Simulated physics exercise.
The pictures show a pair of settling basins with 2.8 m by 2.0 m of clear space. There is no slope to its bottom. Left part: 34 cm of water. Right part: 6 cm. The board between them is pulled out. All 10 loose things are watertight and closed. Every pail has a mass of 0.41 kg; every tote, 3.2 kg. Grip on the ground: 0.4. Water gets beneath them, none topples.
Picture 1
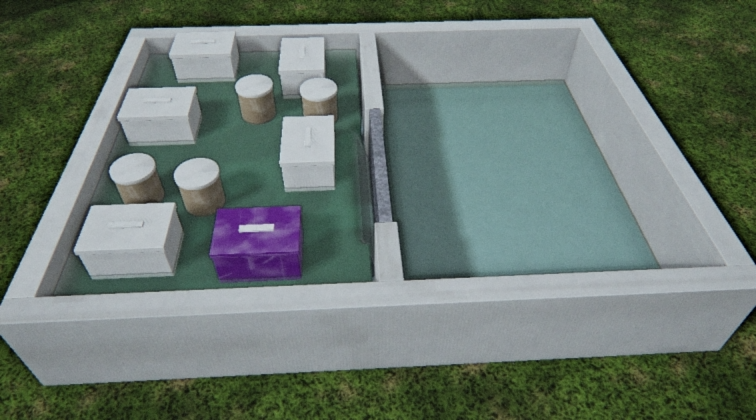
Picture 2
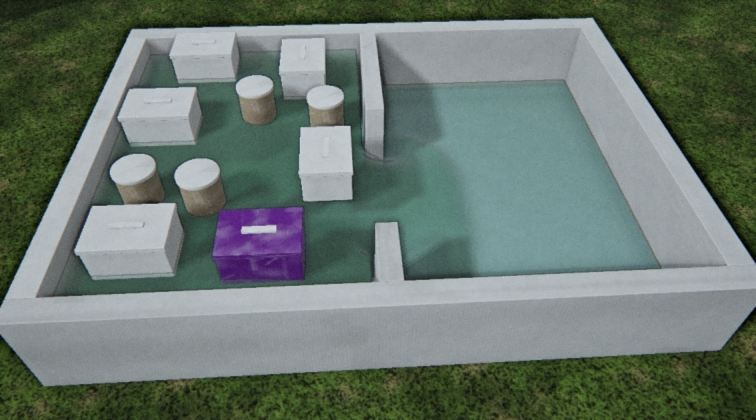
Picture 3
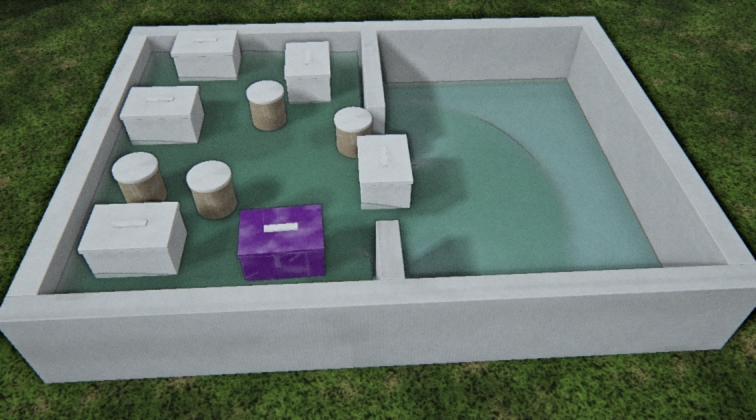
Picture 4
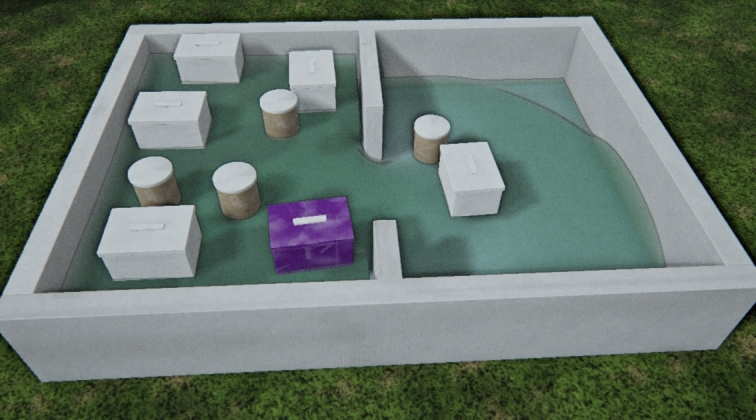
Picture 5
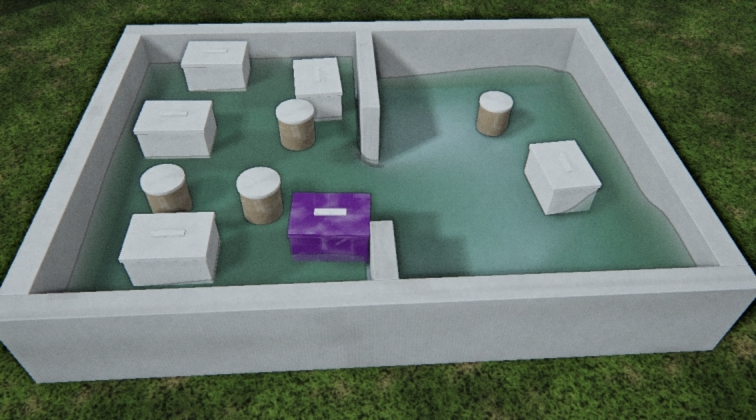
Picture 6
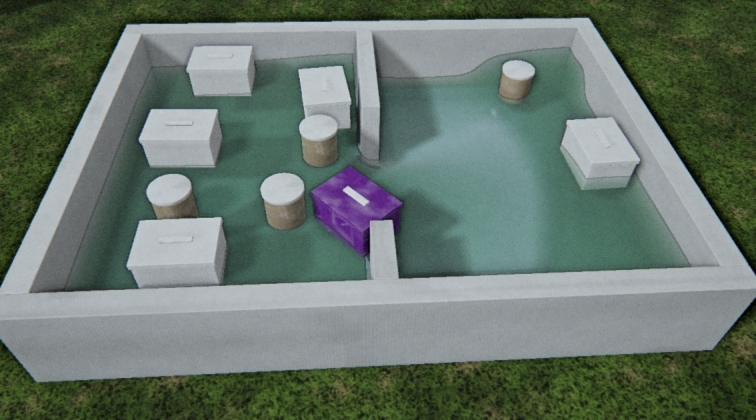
A large pale rectangular basin, split by a dividing wall and set on grass, is seen from above at an angle by a still camera. In the left part, white lidded boxes, white-topped tan cylinders and one purple box float in greenish water. The barrier in the wall's gap opens, water spreads rightward, a white box and a cylinder drift through, and the purple box slides right, turning beside the gap.
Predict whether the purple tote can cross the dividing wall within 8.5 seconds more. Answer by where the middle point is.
When the time is up, the purple tote is on the far side.
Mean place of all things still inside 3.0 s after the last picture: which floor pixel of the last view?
Roughly at (368, 214).
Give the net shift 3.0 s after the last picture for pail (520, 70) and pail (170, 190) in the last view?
The first is 80 cm from its start, the second 20 cm.
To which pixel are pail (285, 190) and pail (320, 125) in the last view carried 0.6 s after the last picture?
Roughly (331, 191), then roughly (420, 156).
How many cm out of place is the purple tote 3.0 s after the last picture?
About 150 cm out of place.
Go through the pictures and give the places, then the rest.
The first picture shows the purple tote at (257, 229) floats; about 1060 L in view; 0 of 10 have shifted.
The second picture shows the purple tote at (259, 231) floats; 34 cm deep round most things; 1 of 10 have shifted.
The third picture shows the purple tote at (281, 229) floats, 10 cm from its start; about 1060 L in view; 4 of 10 have shifted.
The fourth picture shows the purple tote at (310, 221) floats, 24 cm from its start; about 1060 L in view; 9 of 10 have shifted.
The fifth picture shows the purple tote at (331, 213), afloat, 36 cm from its start; about 1060 L in view; 10 of 10 have shifted.
The sixth picture shows the purple tote at (356, 197) floats, 52 cm from its start; 24 cm deep round most things; 10 of 10 have shifted.
Then, 0.6 s after the last picture the purple tote is near (511, 199), 1.2 m from its start, afloat; 4 of 10 are over the mark; 10 afloat.
Then, 3.0 s after the last picture the purple tote is near (627, 253), 1.6 m from its start, afloat; 6 of 10 are over the mark; 10 afloat.
Then, 5.5 s after the last picture the purple tote is near (641, 250), 1.7 m from its start, afloat; 6 of 10 are over the mark; 10 afloat.
Then, 8.5 s after the last picture the purple tote is near (484, 260), 1.0 m from its start, afloat; 6 of 10 are over the mark; 10 afloat.
